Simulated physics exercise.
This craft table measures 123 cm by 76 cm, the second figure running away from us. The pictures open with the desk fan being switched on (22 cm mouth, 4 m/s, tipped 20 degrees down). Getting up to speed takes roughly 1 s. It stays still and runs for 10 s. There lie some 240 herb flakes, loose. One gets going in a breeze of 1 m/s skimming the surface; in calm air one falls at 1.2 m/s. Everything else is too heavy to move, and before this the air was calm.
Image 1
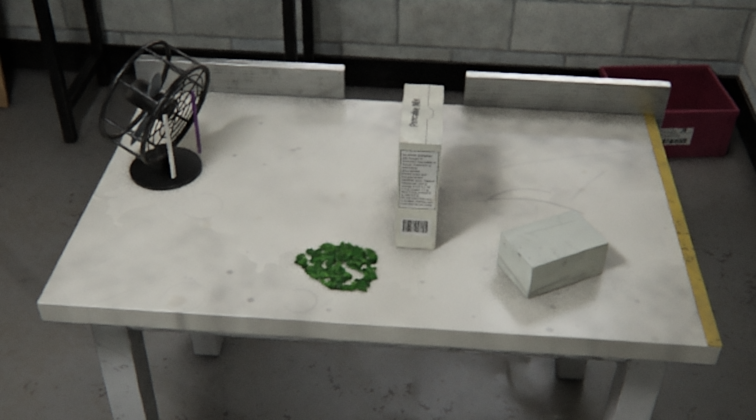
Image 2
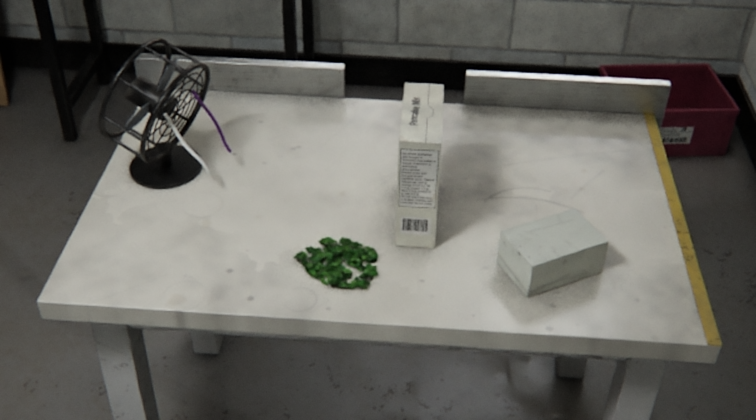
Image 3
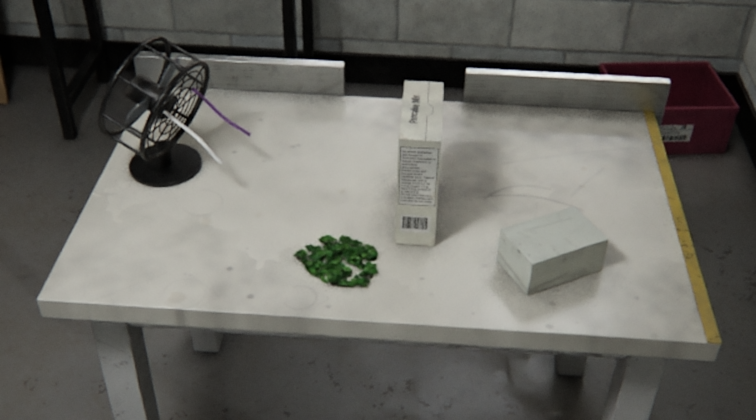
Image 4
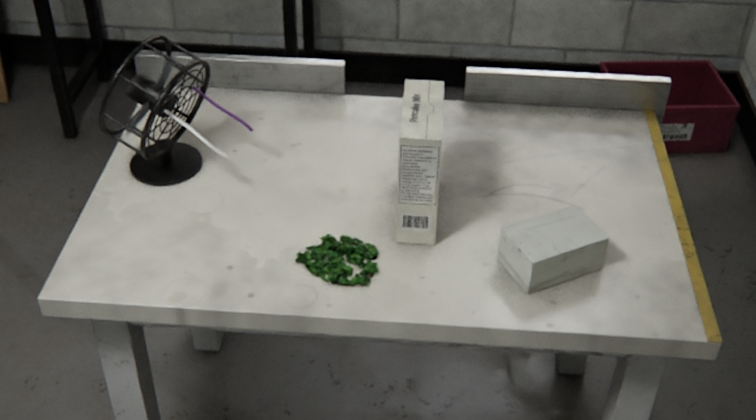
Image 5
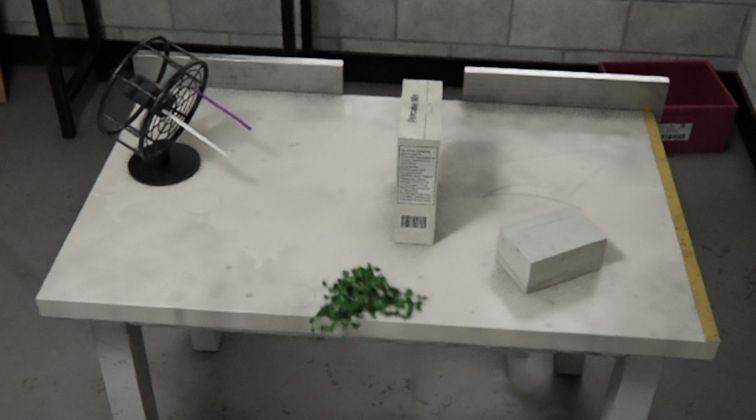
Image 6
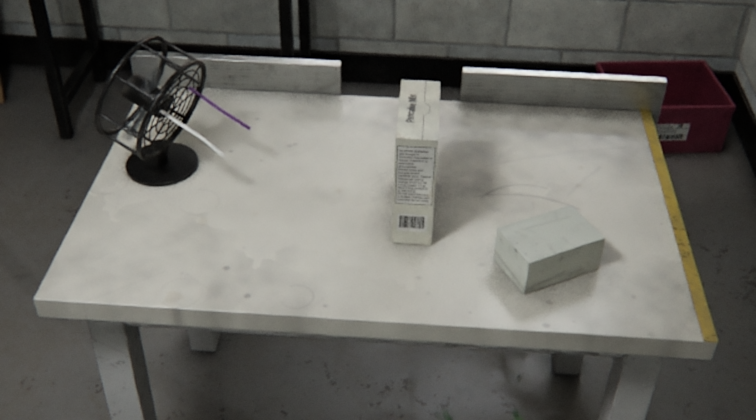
A black desk fan at the back left of a pale craft table, seen from above the near edge against a grey block wall, has white and purple ribbons that lift and stream out to the right. An upright white carton, a pale block, a yellow right edge and a red bin behind stay still. The green flakes at front centre first lie in place, then scatter toward the near edge and leave the tabletop.
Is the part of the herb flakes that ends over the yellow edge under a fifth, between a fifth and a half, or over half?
Share over the yellow edge, noted: Fewer than one in five.
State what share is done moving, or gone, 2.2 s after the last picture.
About 100 per cent.
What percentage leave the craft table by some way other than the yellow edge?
Estimate: Near 100 %.
Then, 1.0 s after the last picture, 0 % are over the yellow edge; 100 % have settled or left.
Then, 2.2 s after the last picture, 0 % are over the yellow edge; 100 % have settled or left.
Then, 4.6 s after the last picture, 0 % are over the yellow edge; 100 % have settled or left.
Then, 9.1 s after the last picture, at the end, 0 % are over the yellow edge.
